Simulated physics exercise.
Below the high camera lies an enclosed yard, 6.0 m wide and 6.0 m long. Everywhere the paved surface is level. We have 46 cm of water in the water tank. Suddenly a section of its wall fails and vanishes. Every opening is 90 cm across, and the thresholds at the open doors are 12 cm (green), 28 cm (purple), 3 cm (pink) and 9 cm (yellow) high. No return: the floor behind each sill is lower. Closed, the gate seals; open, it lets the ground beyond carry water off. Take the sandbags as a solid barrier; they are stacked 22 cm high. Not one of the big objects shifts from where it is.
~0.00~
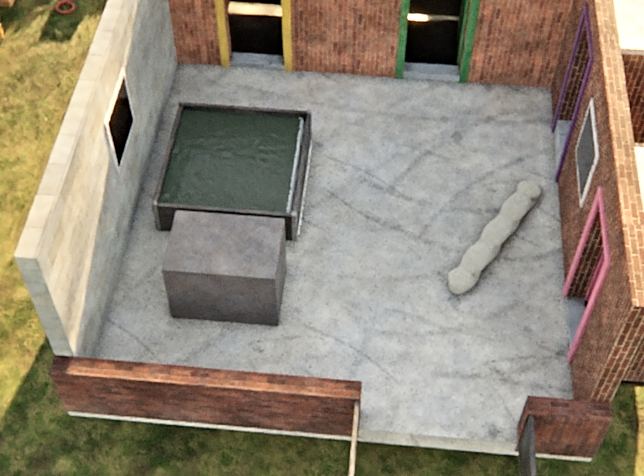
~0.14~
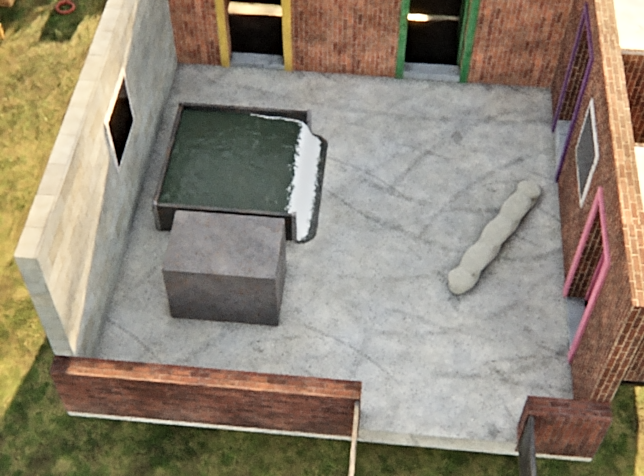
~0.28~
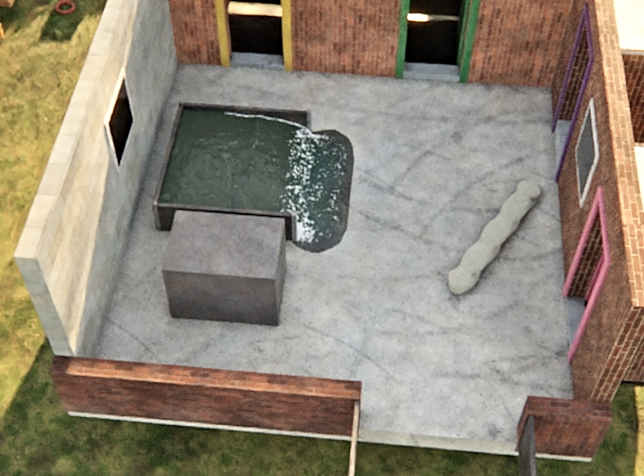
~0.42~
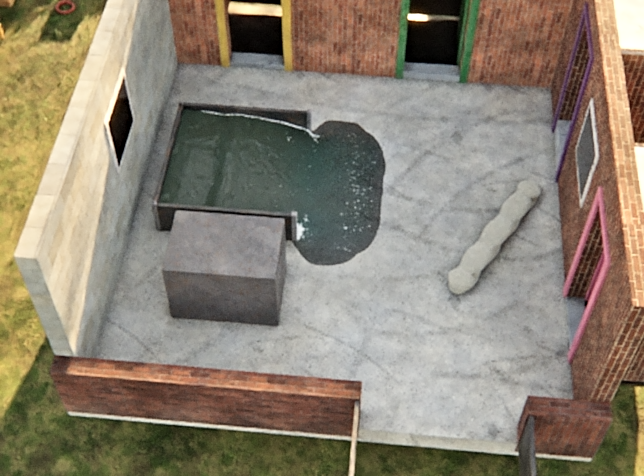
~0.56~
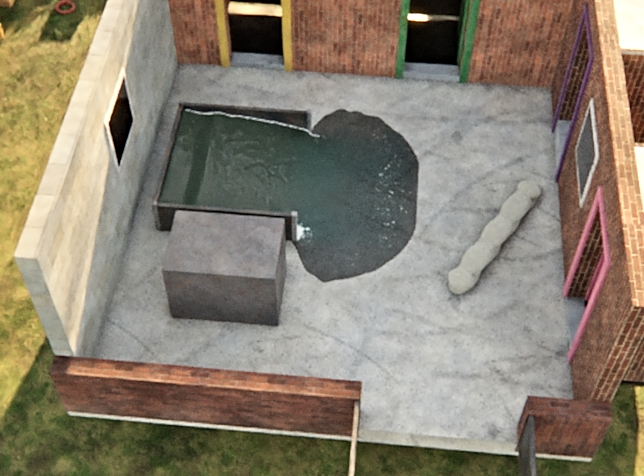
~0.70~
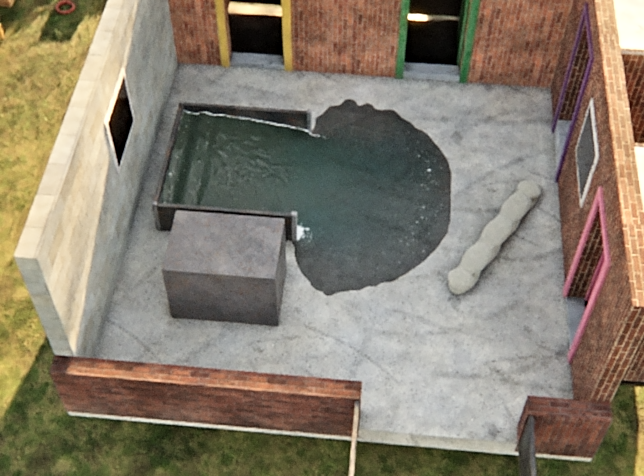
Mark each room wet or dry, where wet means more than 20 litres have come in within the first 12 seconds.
Green door - dry, purple door - dry, pink door - dry, yellow door - dry.
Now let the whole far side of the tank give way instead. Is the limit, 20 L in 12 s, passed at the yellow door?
Note: Yellow door, beyond the limit.
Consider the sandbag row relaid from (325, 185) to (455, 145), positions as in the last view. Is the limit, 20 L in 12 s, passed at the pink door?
Measured against that limit, the pink door comes out beyond it.
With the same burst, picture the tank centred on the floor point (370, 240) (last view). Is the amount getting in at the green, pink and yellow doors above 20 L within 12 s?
Against the limit, the green door stays within it, the pink door exceeds it and the yellow door stays within it.
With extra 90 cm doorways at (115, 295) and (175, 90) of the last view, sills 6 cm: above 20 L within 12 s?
Well, the first is shy of the mark and the second is beyond the mark.
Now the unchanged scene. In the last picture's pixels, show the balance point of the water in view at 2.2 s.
At about (371, 186).
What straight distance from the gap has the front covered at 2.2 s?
That comes to near 4.4 m out.
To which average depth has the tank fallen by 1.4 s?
The mean depth is around 25 cm.
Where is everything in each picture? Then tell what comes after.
The first frame shows the water tank at (235, 160) is whole and still, 46 cm deep.
In the second frame, the front is at (317, 139), 1.0 m from the gap at (300, 180); 0.3 m2 of floor is under water; 46 cm left at the back of the water tank.
In the third frame, water pours out at (300, 181) and has run 1.2 m, to (333, 135); typically 9 cm deep outside, 46 cm at the water tank's back.
In the fourth frame, water pours out at (300, 181) and has run 1.4 m, to (345, 256); typically 7 cm deep outside, 46 cm at the water tank's back.
In the fifth frame, water pours out at (300, 181) and has run 1.7 m, to (404, 148); typically 6 cm deep outside, 44 cm at the water tank's back.
In the sixth frame, water pours out at (300, 182) and has run 2.1 m, to (443, 169); typically 5 cm deep outside, 38 cm at the water tank's back.
After 1.4 s water covers 35 % of the floor and is deepest (24 cm) near (506, 198); green door not reached, purple door not reached, pink door not reached, yellow door not reached.
After 2.2 s water covers 45 % of the floor and is deepest (24 cm) near (481, 235); green door 7 cm at the sill, 0 L in, purple door 22 cm at the sill, 0 L in, pink door not reached, yellow door not reached.
After 3.5 s water covers 55 % of the floor and is deepest (28 cm) near (548, 90); green door 9 cm at the sill, 0 L in, purple door 18 cm at the sill, 0 L in, pink door 2 cm at the sill, 0 L in, yellow door not reached.
After 7.0 s water covers 80 % of the floor and is deepest (16 cm) near (170, 95); green door 7 cm at the sill, 2 L in, purple door 7 cm at the sill, 0 L in, pink door 2 cm at the sill, 2 L in, yellow door 5 cm at the sill, 0 L in.
After 12.0 s water covers 95 % of the floor and is deepest (8 cm) near (186, 121); green door 3 cm at the sill, 2 L in, purple door 3 cm at the sill, 0 L in, pink door 2 cm at the sill, 2 L in, yellow door 7 cm at the sill, 2 L in.
